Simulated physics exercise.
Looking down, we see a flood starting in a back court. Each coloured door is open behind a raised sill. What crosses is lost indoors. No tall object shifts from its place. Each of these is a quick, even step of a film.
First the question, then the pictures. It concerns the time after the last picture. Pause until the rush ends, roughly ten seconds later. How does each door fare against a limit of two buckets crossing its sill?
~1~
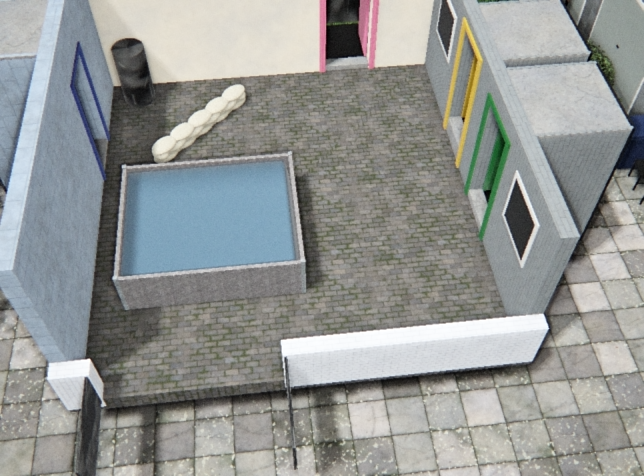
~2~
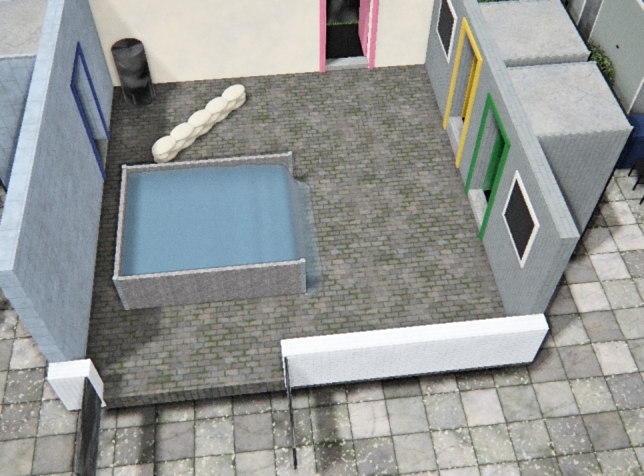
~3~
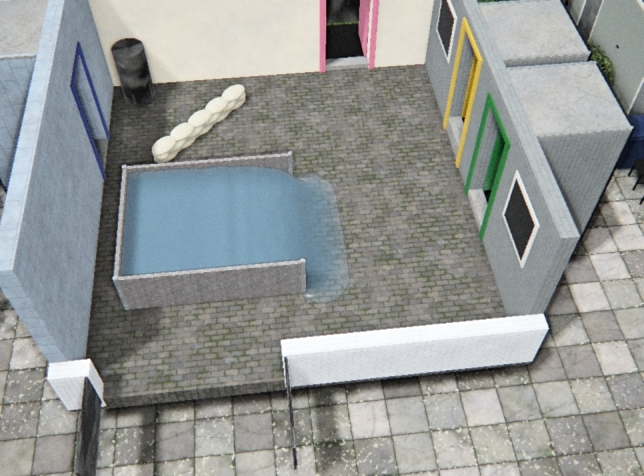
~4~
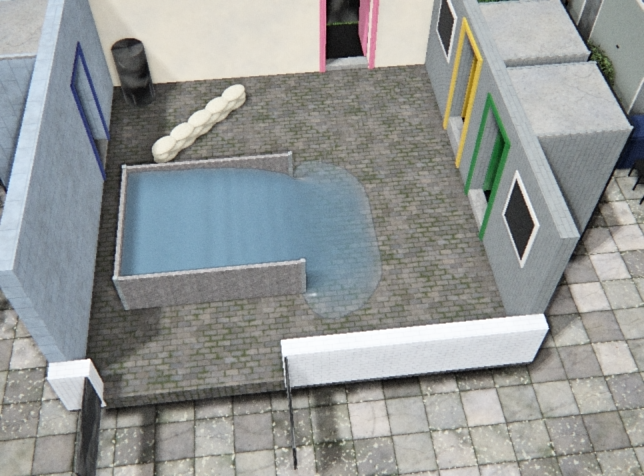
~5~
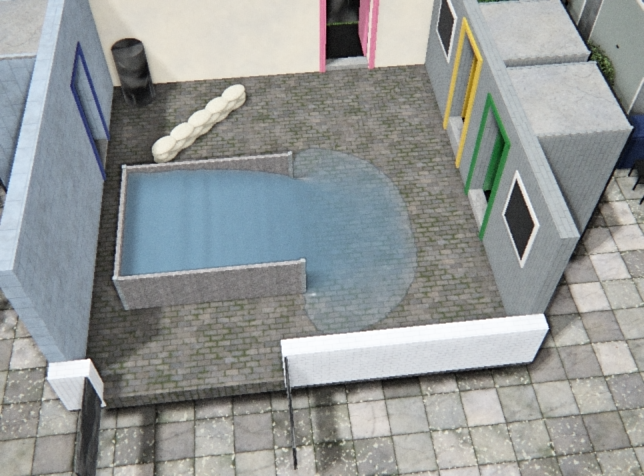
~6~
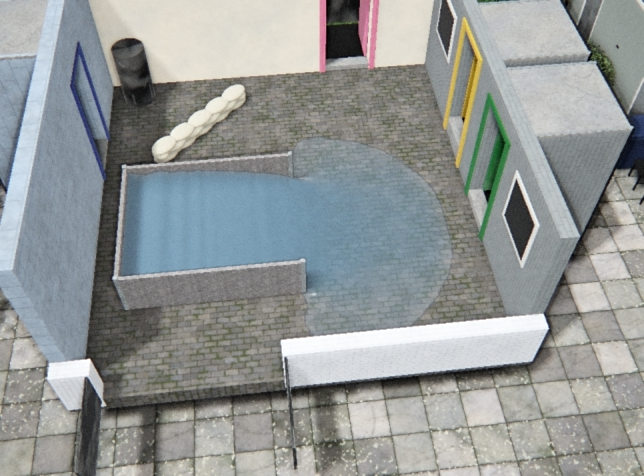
Result: The blue door exceeds the allowance there; the pink door exceeds the allowance there; the green door exceeds the allowance there; the yellow door keeps inside the allowance there.
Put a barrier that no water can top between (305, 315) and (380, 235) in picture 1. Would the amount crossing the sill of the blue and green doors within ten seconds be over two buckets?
Reading: Blue gets too much; green gets too much.
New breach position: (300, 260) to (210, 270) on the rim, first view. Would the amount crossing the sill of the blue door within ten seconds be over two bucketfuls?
As far as I can tell, the blue door comes in lower.
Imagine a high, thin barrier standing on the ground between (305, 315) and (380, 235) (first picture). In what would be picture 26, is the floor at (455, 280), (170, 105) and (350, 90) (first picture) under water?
Results in order: Swamped / bone-dry / swamped.
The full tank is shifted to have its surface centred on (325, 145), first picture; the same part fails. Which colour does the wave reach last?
The door marked blue.
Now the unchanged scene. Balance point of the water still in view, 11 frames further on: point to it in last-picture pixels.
I'd put it at around (329, 231).
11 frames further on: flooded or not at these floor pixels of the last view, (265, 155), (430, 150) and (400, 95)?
Result, in the order given: Not wetted / wetted / wetted.
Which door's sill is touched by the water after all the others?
It is the door marked blue.
A moment on, water covers 40 % of the floor; the blue door not reached, the pink door not reached, the green door over two buckets in, the yellow door wet at the sill, nothing in.
Next, water covers 45 % of the floor; the blue door not reached, the pink door not reached, the green door far over two buckets in, the yellow door wet at the sill, nothing in.
Then, water covers 50 % of the floor; the blue door not reached, the pink door wet at the sill, nothing in, the green door far over two buckets in, the yellow door wet at the sill, nothing in.
Later, water covers 90 % of the floor; the blue door not reached, the pink door over two buckets in, the green door far over two buckets in, the yellow door wet at the sill, nothing in.
In the end, water covers 95 % of the floor; the blue door over two buckets in, the pink door over two buckets in, the green door far over two buckets in, the yellow door wet at the sill, nothing in.
